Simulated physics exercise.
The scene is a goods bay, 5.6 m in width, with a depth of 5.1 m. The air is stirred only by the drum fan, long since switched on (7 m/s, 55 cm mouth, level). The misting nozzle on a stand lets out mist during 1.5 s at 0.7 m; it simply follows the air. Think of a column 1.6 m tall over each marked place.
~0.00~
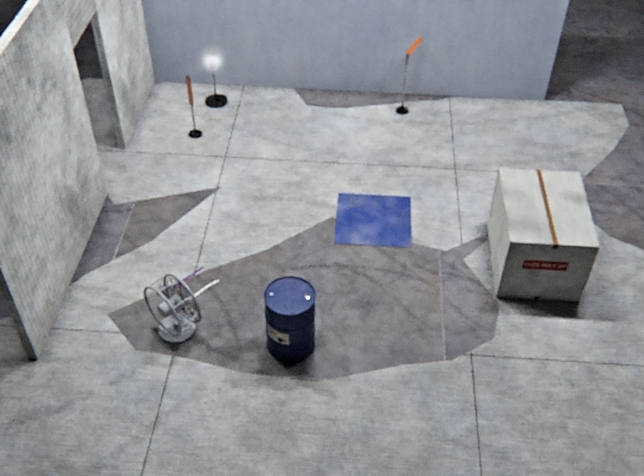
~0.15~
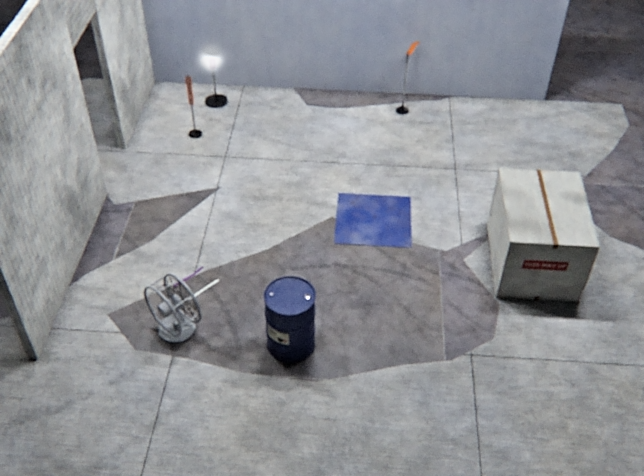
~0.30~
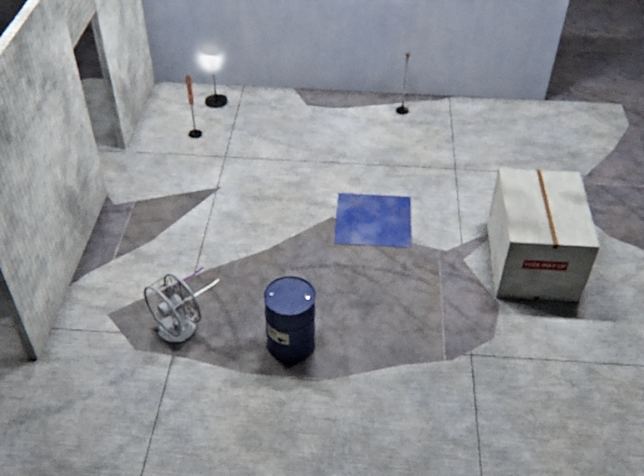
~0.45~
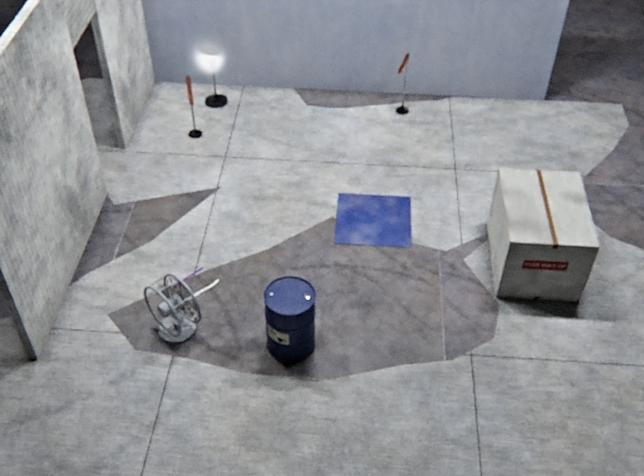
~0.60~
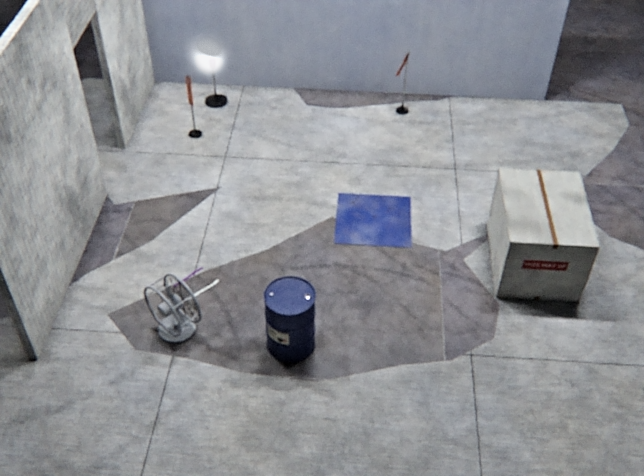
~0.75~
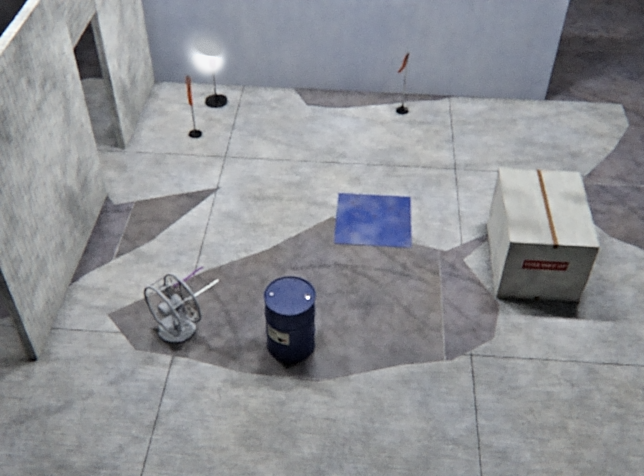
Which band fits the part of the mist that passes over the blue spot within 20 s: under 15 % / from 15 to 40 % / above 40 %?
The share reaching it is between 15 and 40 %.
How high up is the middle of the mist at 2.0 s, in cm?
About 80 cm.
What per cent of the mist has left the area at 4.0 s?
Near 0 %.
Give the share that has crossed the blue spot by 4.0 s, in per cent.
About 0 %.
By 2.0 s, 0 % is gone from the area; 0 % has passed over the blue spot, and the middle of the rest is near (197, 50).
By 4.0 s, 0 % is gone from the area; 0 % has passed over the blue spot, and the middle of the rest is near (169, 34).
By 8.0 s, 4 % is gone from the area; 0 % has passed over the blue spot, and the middle of the rest is near (139, 38).
By 20.0 s, 36 % is gone from the area; 29 % has passed over the blue spot, and the middle of the rest is near (177, 150).
